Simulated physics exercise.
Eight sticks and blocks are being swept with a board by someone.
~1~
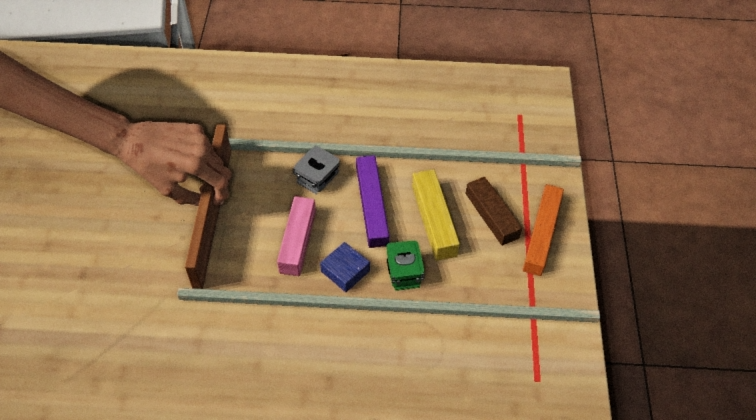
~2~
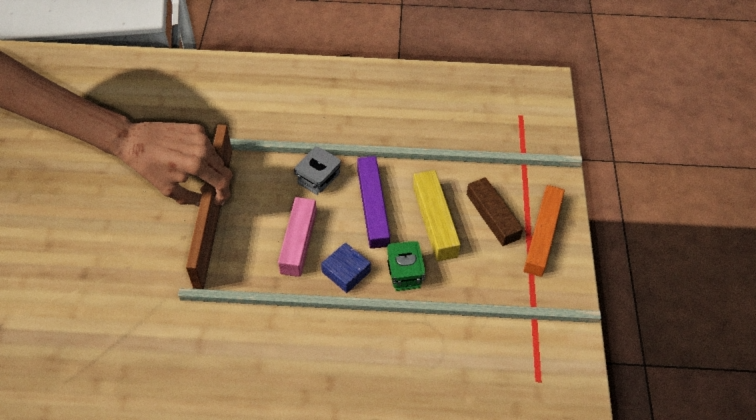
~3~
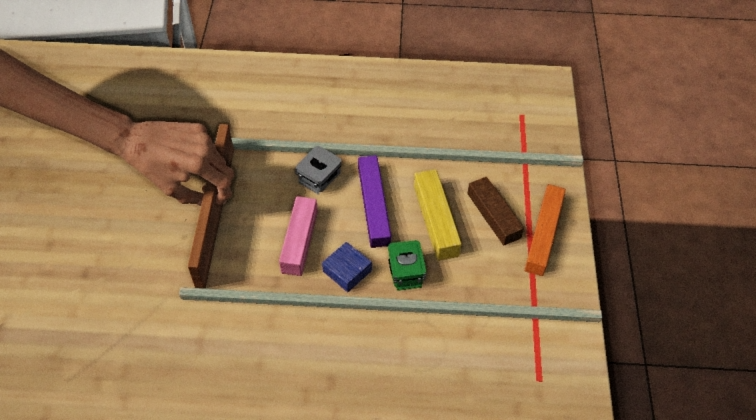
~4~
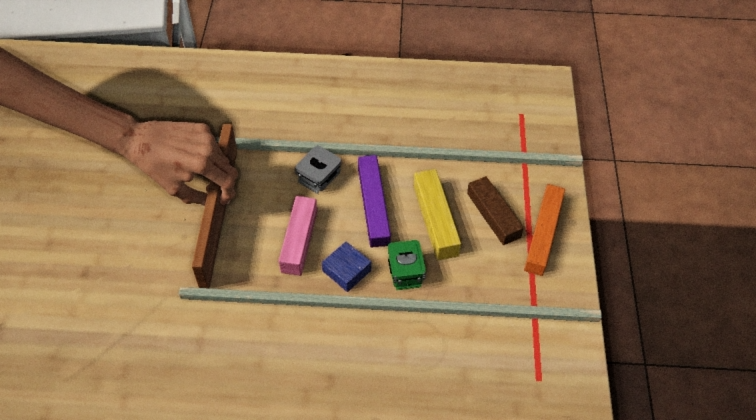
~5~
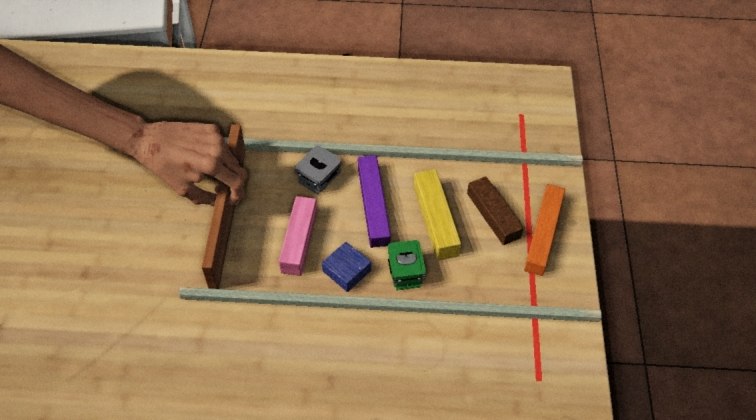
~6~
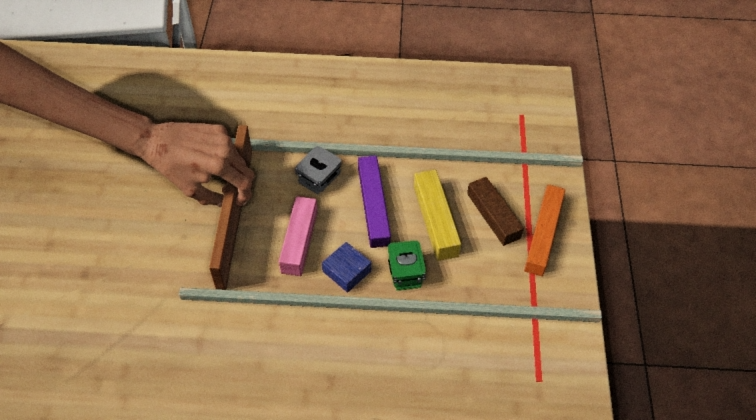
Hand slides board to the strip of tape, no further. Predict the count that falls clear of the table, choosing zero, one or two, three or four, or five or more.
What drops is a group of three or four.
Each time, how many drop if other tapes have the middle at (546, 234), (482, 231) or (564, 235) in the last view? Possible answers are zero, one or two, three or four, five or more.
Count per stopping tape, as listed: 3 or 4, 1 or 2, at least five.
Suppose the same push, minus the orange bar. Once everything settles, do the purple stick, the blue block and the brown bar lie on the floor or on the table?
Purple stick: Is still there; blue block: Is still there; brown bar: Is gone.
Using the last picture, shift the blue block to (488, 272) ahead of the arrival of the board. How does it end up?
It simply slips off.
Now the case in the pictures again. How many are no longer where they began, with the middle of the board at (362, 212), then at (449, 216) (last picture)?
Up to then 6, and up to the other point 8.
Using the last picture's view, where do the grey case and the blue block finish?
In the last picture they sit at about (543, 176) and about (580, 287).
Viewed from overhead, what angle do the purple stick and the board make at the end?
It comes to around 0 degrees.
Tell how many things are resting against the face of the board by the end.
The number is 2.
Soon after, none off yet; orange bar at rest near (545, 229); brown bar at rest near (495, 211); yellow bar at rest near (436, 214).
Then, none off yet; orange bar moved a little near (570, 230); brown bar moved about its own width near (538, 208); yellow bar moved about its own width near (518, 214).
At rest, the number that fall off is three or four; fallen, green case, yellow bar, brown bar and orange bar.
